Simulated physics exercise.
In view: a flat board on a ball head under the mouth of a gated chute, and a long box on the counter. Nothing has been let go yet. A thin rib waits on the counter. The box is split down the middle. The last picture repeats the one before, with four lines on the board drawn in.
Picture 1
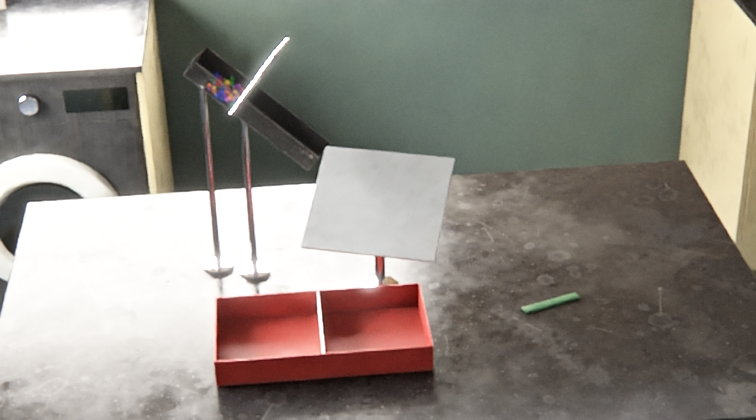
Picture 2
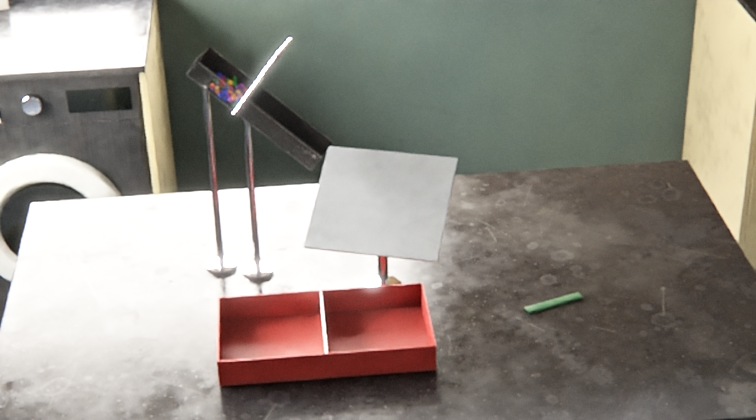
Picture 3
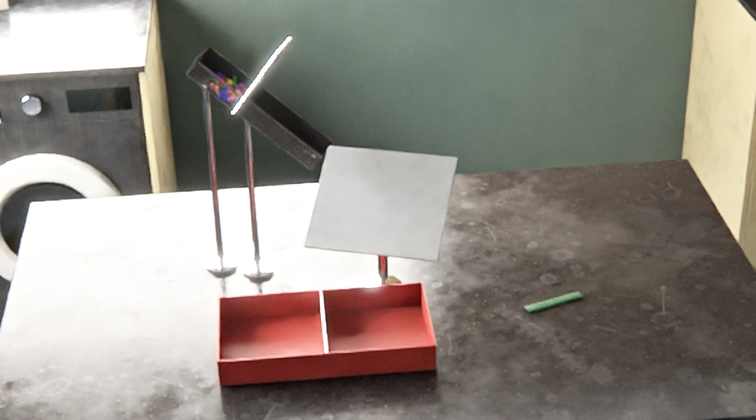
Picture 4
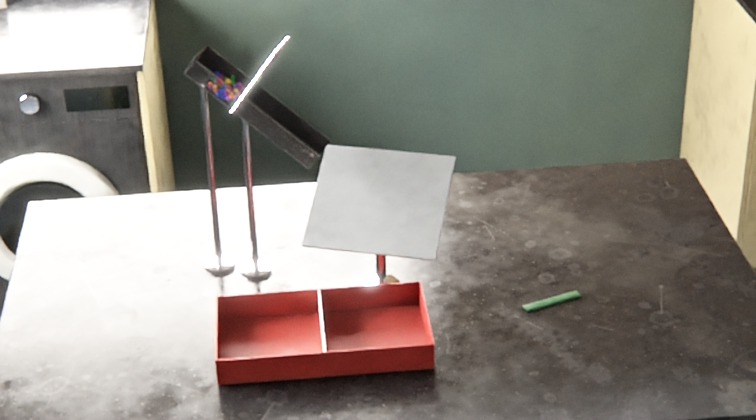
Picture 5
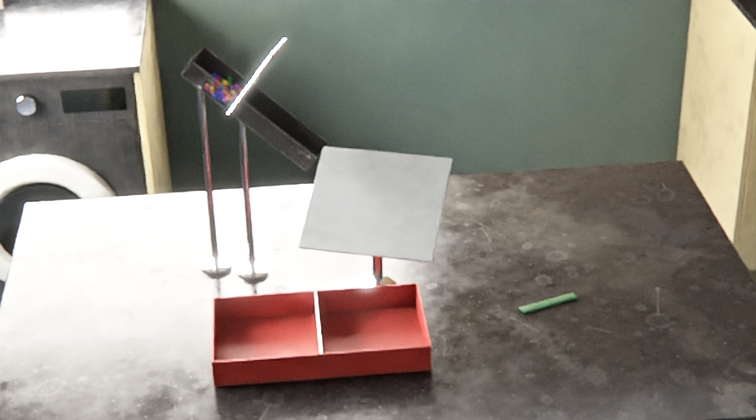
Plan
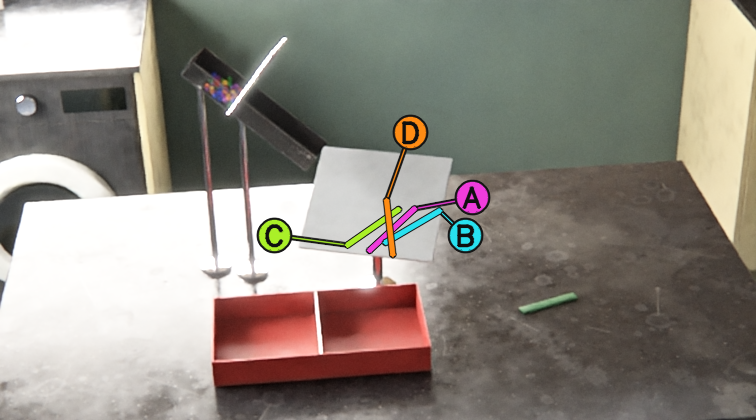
Small colourful beads sit bunched behind a pale gate in a raised dark chute and stay there throughout, with only a slight sway of the whole view. Below, the tilted grey board, the empty red box with its divider, and the green strip on the dark counter all remain still.
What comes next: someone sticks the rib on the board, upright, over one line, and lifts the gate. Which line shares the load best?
Use line C.
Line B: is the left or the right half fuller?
More lands on the right.
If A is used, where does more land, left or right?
More lands on the right.
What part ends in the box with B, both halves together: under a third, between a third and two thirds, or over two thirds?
It is over two thirds.
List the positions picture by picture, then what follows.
The first picture shows load behind the gate at (229, 93), round plastic beads; lip of the chute at (314, 163), sloping fairly steeply.
The second picture shows middle of the board at (381, 202), tilted fairly steeply; middle of its low edge at (369, 254); of its high edge at (392, 152).
The third picture shows front corners of the box at (218, 361) and (436, 345); front end of its middle wall at (327, 353); gate still shut at (255, 86).
The fourth picture shows middle of the load at (229, 91); lip at (315, 162).
The fifth picture shows middle of the load at (226, 93); lip at (312, 163).
On the marked copy, line A from (414, 208) to (369, 250); line B from (439, 210) to (385, 242); line C from (398, 209) to (347, 245); line D from (386, 200) to (392, 254).
With A, of what is caught, about a quarter in the left half, most in the right.
With B, of what is caught, a small part in the left half, nearly all in the right.
With C, of what is caught, about half in the left half, about half in the right.
With D, of what is caught, a small part in the left half, nearly all in the right.
